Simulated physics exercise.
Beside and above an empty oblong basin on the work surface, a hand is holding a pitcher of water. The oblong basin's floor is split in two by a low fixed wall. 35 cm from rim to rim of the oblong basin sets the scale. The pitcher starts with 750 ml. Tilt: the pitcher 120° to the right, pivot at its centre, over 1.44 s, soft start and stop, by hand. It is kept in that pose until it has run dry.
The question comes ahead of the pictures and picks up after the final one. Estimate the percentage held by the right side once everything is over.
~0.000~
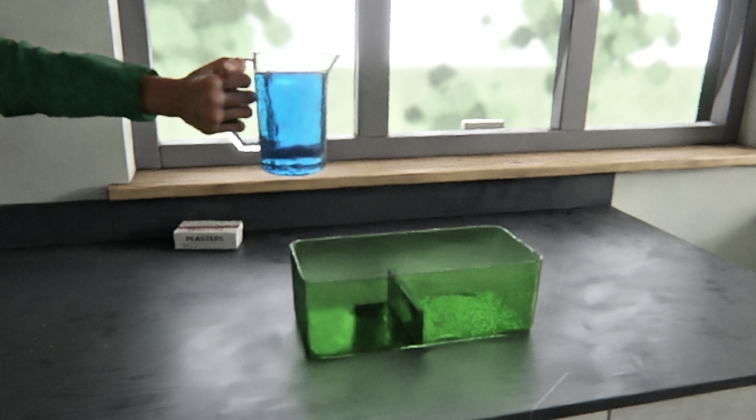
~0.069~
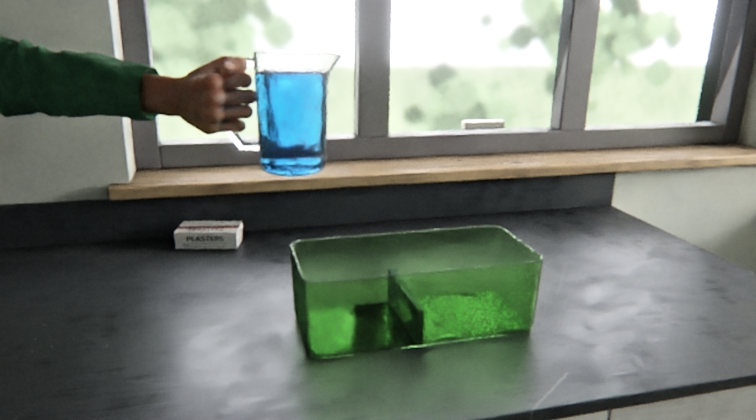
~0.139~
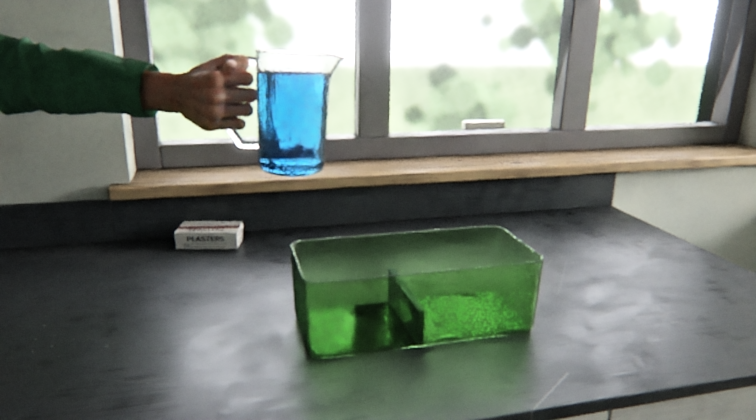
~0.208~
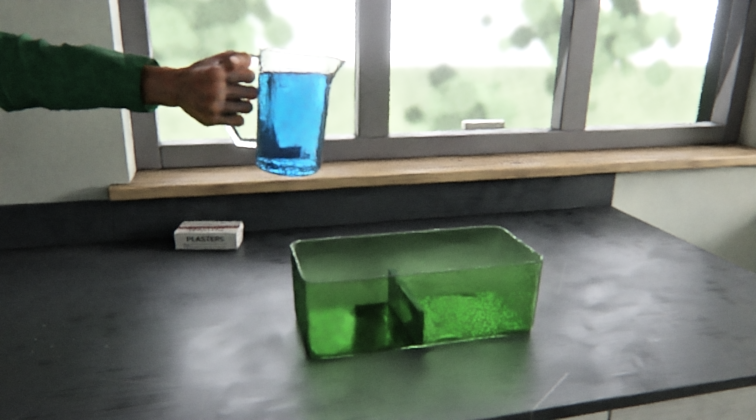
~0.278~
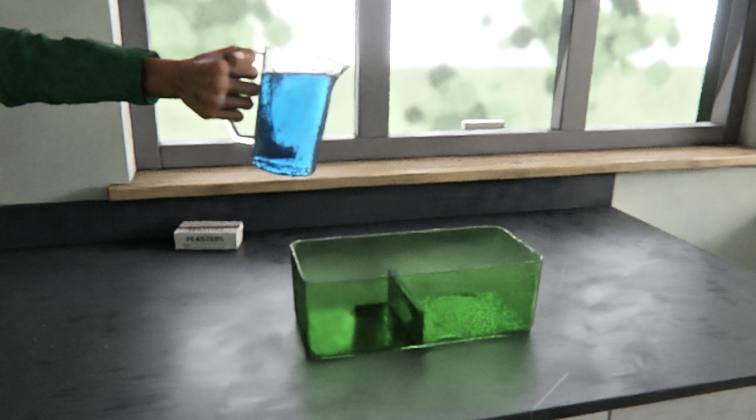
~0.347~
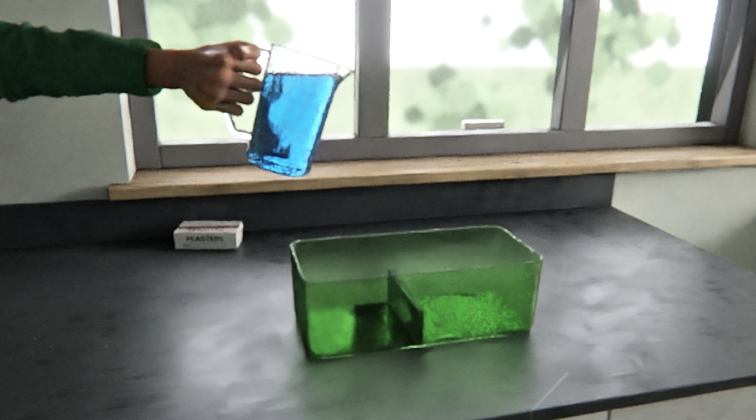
I would say 53 per cent.
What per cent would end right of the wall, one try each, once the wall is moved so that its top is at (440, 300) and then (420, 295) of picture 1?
I'd put it at about 15 per cent for the first and about 15 per cent for the second.
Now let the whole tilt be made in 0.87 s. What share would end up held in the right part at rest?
In that case, roughly 30 per cent.
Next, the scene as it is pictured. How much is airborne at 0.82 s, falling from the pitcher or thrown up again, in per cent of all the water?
Close to 16 per cent, I'd say.
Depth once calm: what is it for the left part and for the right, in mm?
Left part: About 14 mm; right part: About 14 mm.
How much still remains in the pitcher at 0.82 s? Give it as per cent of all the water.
At that time about 80 in a hundred parts are still held.
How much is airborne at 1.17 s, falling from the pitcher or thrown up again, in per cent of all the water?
I'd say some 26 per cent is in the air.
By 0.82 s the tilt is 74° and 80 per cent is still to pour, 0 is left of the wall and 4 right of it.
By 1.17 s the tilt is 110° and 22 per cent is still to pour, 12 is left of the wall and 41 right of it.
By 1.54 s the tilt is 120° and 0 per cent is still to pour, 43 is left of the wall and 53 right of it.
By 1.94 s the tilt is 120° and 0 per cent is still to pour, 44 is left of the wall and 53 right of it.
At rest 44 per cent lies left of the wall, 53 right of it and 3 outside.
